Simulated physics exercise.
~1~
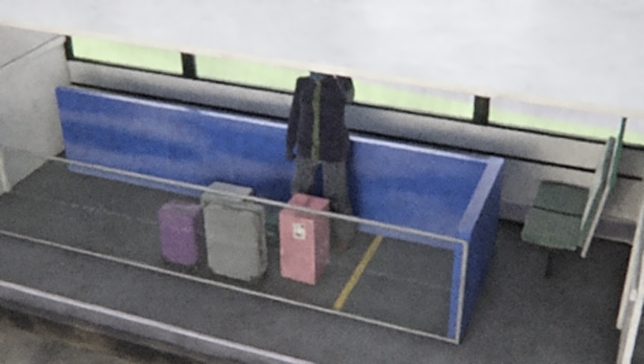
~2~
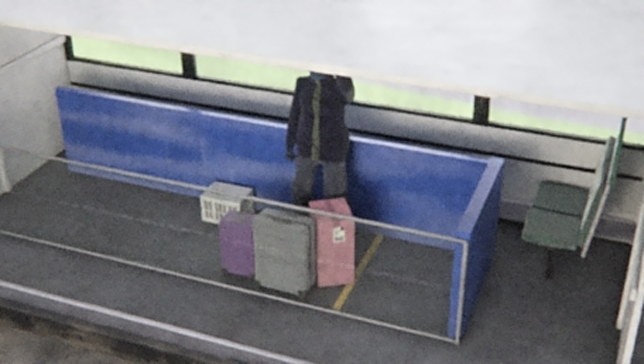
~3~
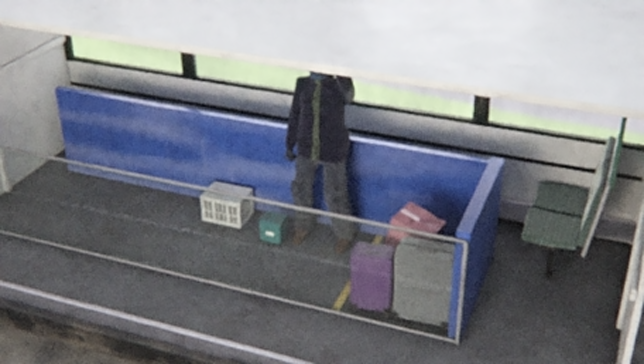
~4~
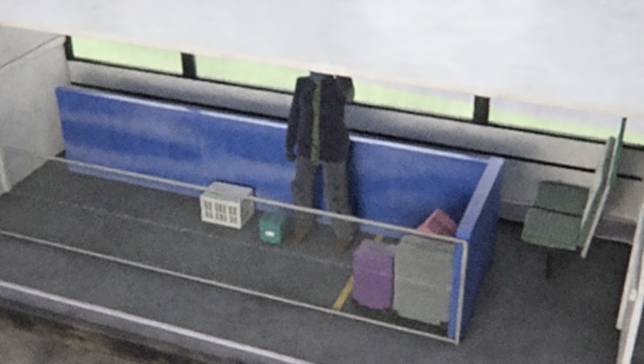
Three wheeled suitcases roll right past the yellow line, and the pink one ends leaning.
